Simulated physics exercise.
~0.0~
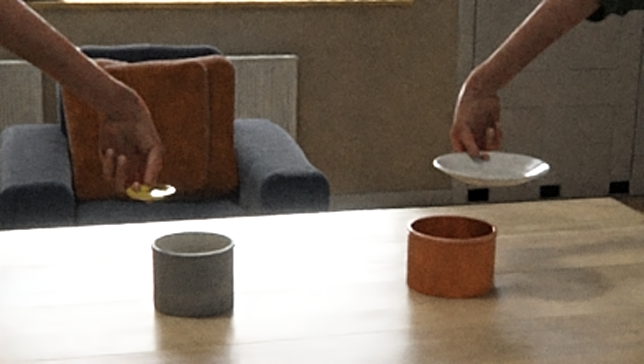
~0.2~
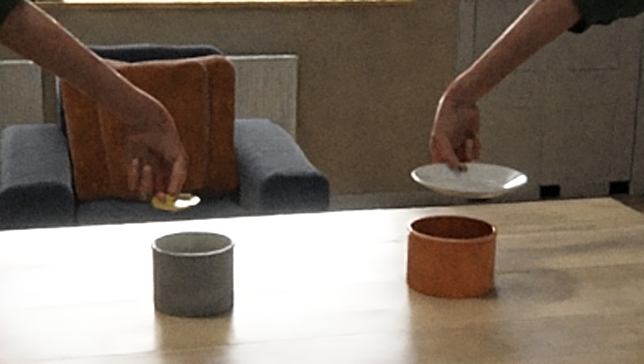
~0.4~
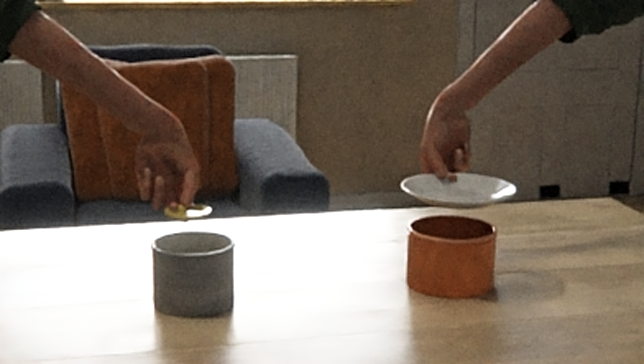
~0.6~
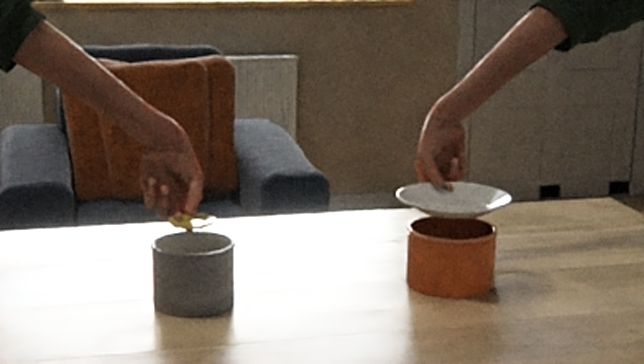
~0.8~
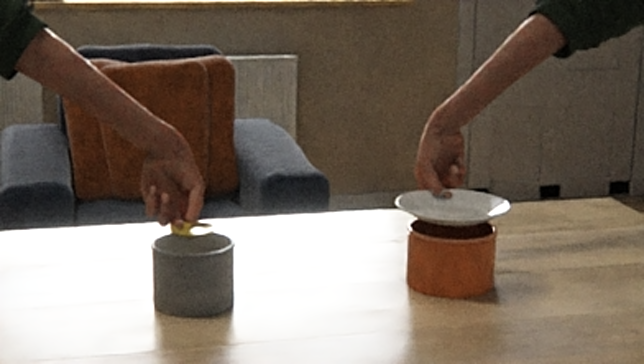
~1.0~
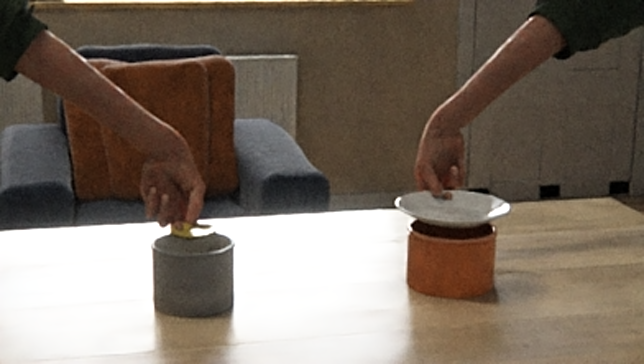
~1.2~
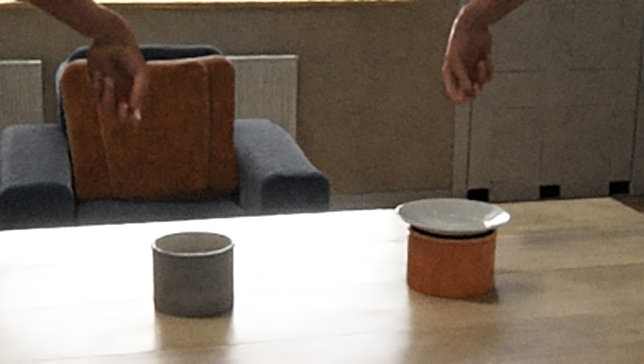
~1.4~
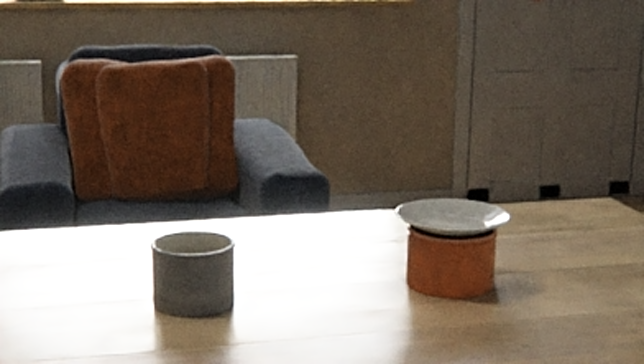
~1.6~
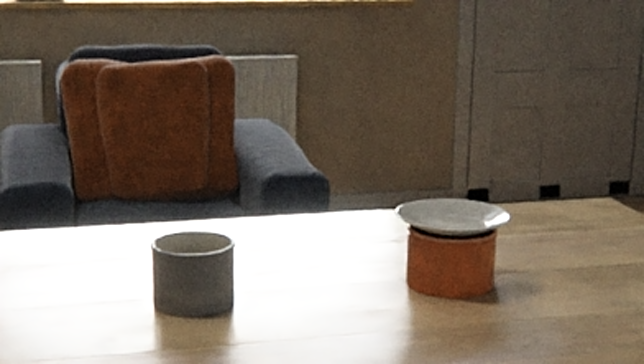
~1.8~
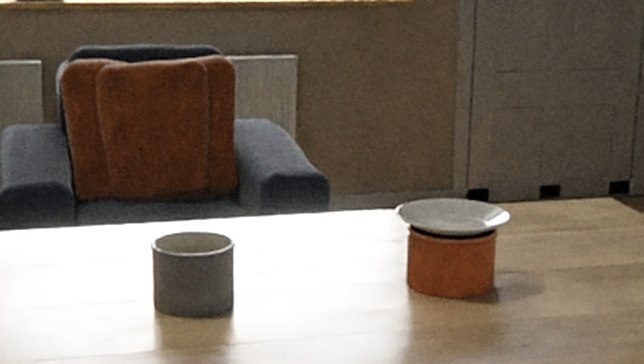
In this clip, two hands lower a small yellow saucer onto a gray pot and a white saucer onto an orange pot on a table, then withdraw. The yellow saucer drops inside out of sight, while the white saucer stays resting on the orange pot's rim.
